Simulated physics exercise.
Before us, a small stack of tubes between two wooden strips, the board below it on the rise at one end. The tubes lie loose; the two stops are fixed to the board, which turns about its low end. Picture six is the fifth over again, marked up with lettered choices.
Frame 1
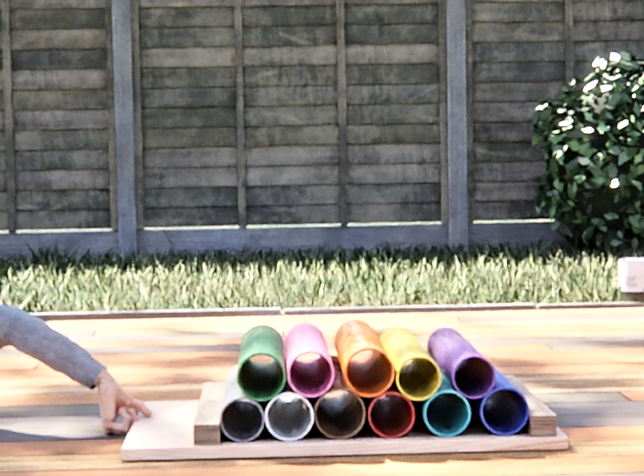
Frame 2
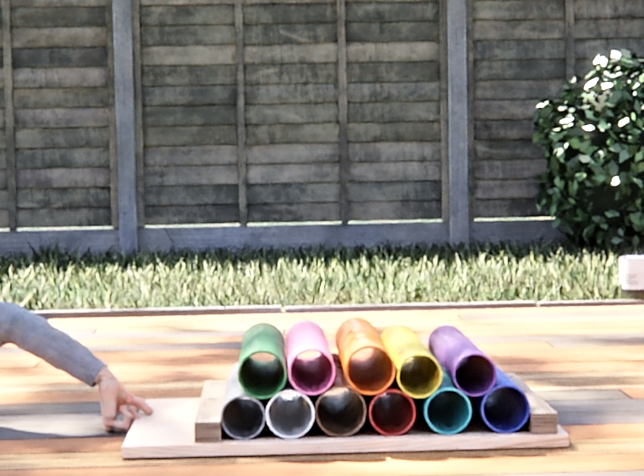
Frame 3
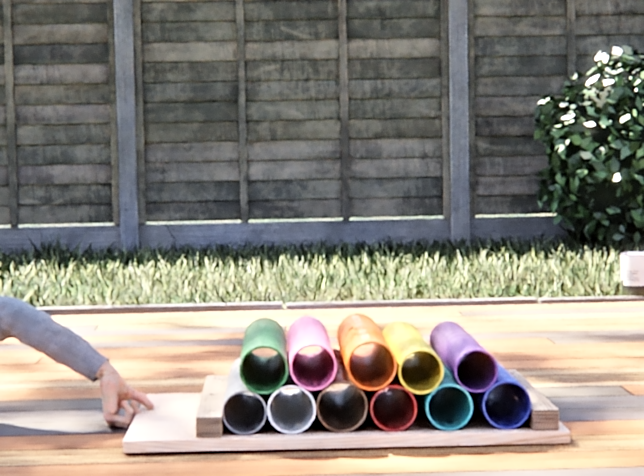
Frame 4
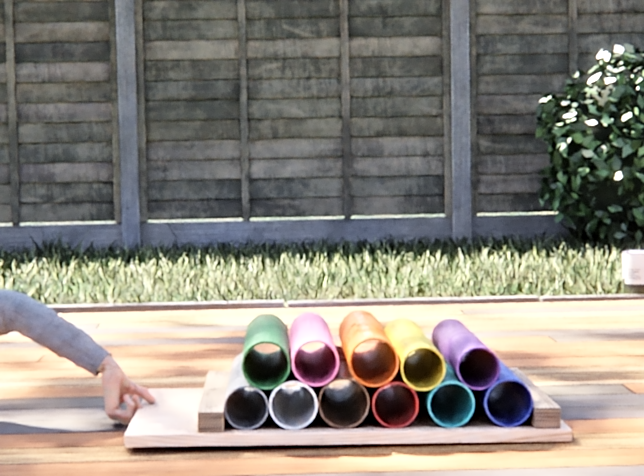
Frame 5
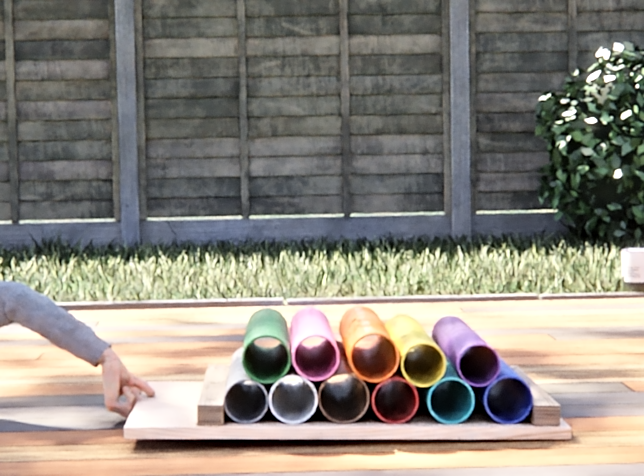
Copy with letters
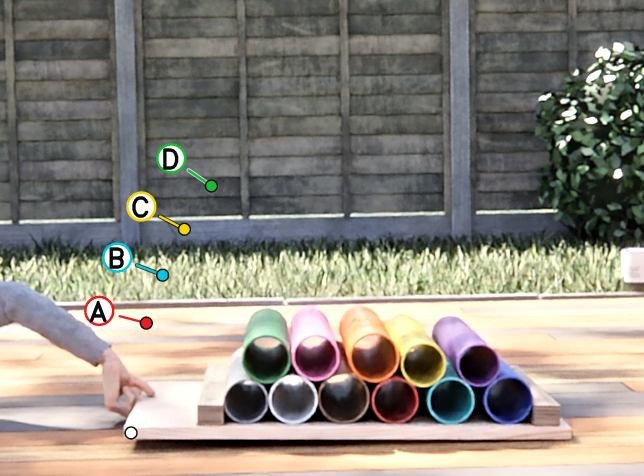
The footage shows two rows of coloured tubes stacked between wooden strips on a flat board outdoors, while a hand at the left holds the board's near corner and that end rises very slightly, the tubes keeping their arrangement.
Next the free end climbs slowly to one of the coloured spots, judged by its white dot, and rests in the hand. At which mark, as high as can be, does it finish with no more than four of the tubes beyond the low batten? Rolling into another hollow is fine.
Mark C is as high as it can go.
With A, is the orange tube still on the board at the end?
Yes.
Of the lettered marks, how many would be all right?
Three of the four.
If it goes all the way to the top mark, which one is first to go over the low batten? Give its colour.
The purple one.
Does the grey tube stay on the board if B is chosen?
Yes, with B.
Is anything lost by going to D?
Yes.
On the copy, A at (146, 323); B at (162, 275); C at (185, 229); D at (211, 186); the white dot at (131, 433).
On C. First, board at 17°.
Then, board at 29°.
Finally, board at 29°, three over the low batten (purple, orange, yellow).
By contrast, A none over the low batten; B none over the low batten; D five over the low batten.
